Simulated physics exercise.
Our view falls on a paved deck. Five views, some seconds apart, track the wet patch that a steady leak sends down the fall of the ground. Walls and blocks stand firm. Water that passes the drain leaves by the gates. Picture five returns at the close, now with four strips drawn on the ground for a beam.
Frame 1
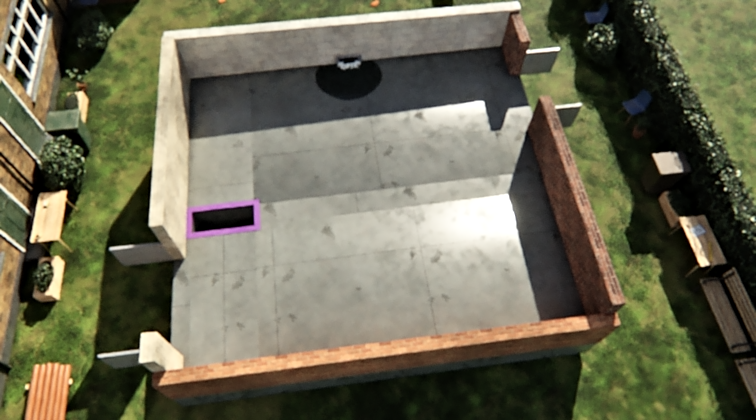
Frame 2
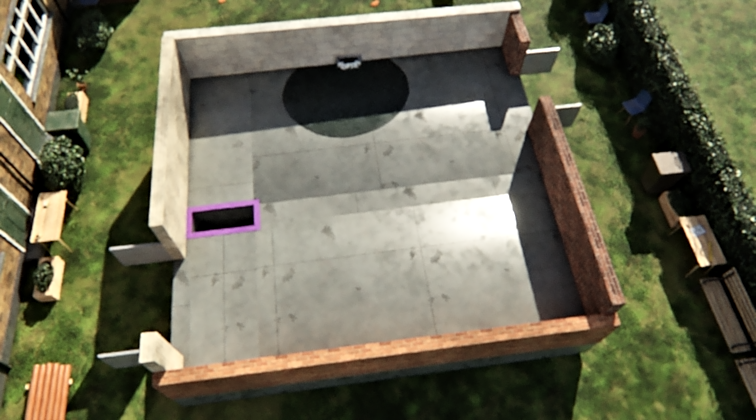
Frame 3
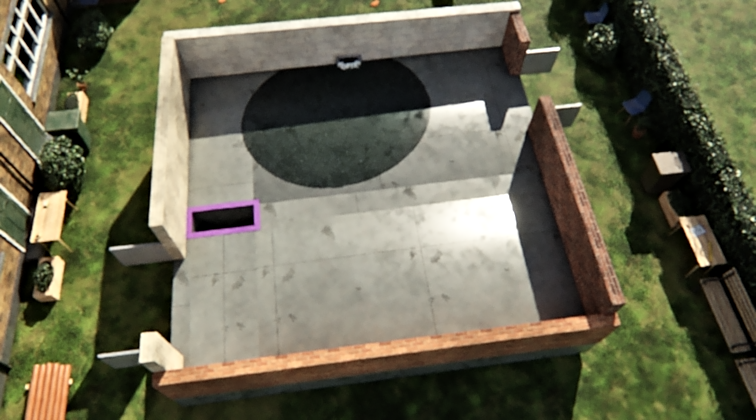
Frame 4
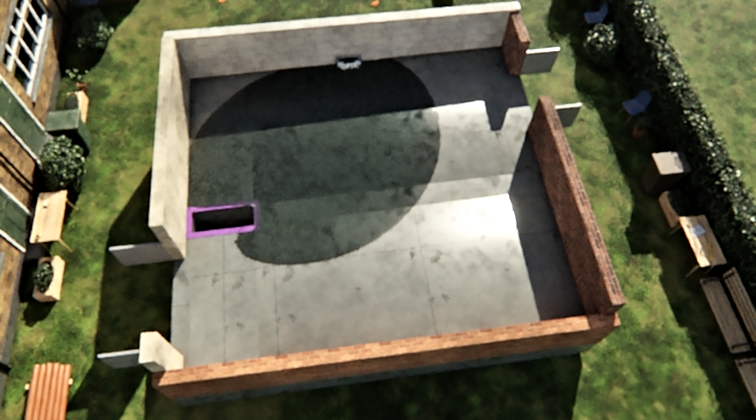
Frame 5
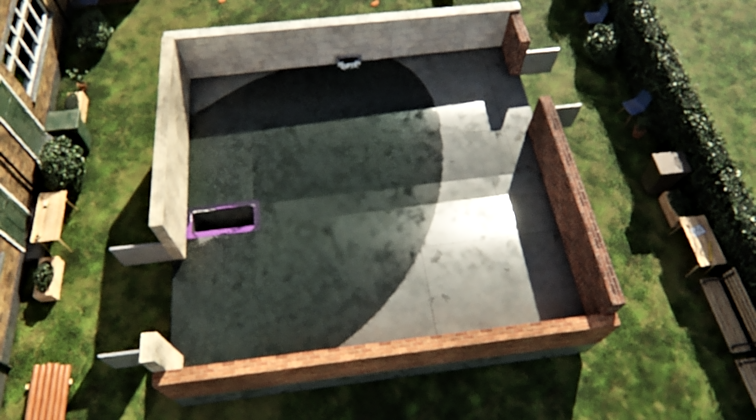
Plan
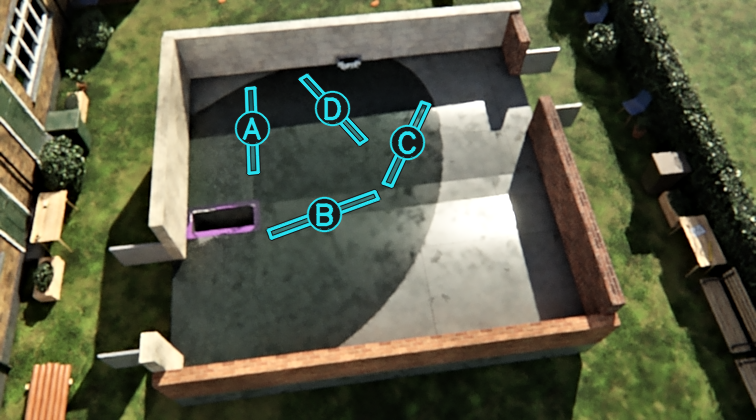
A dark wet patch starts small by the outfall at the back wall of a paved deck and widens across the grey floor. It spreads toward the lower left and reaches the purple-edged drain pit, which takes in water, then covers the left side down to the front brick wall.
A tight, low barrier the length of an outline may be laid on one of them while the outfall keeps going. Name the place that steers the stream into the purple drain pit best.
Spot B does it best.
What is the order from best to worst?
Best to worst: B, C, A, D.
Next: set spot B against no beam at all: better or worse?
It is better.
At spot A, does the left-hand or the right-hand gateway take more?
The left gate.
On the marked copy, A from (253, 172) to (250, 88); B from (269, 234) to (376, 195); C from (387, 184) to (425, 103); D from (303, 77) to (363, 141).
If A is chosen, about 28 % of the stream goes into the purple drain pit, about 72 % out by the gates.
If B is chosen, about 73 % of the stream goes into the purple drain pit, about 27 % out by the gates.
If C is chosen, about 46 % of the stream goes into the purple drain pit, about 54 % out by the gates.
If D is chosen, about 14 % of the stream goes into the purple drain pit, about 86 % out by the gates.
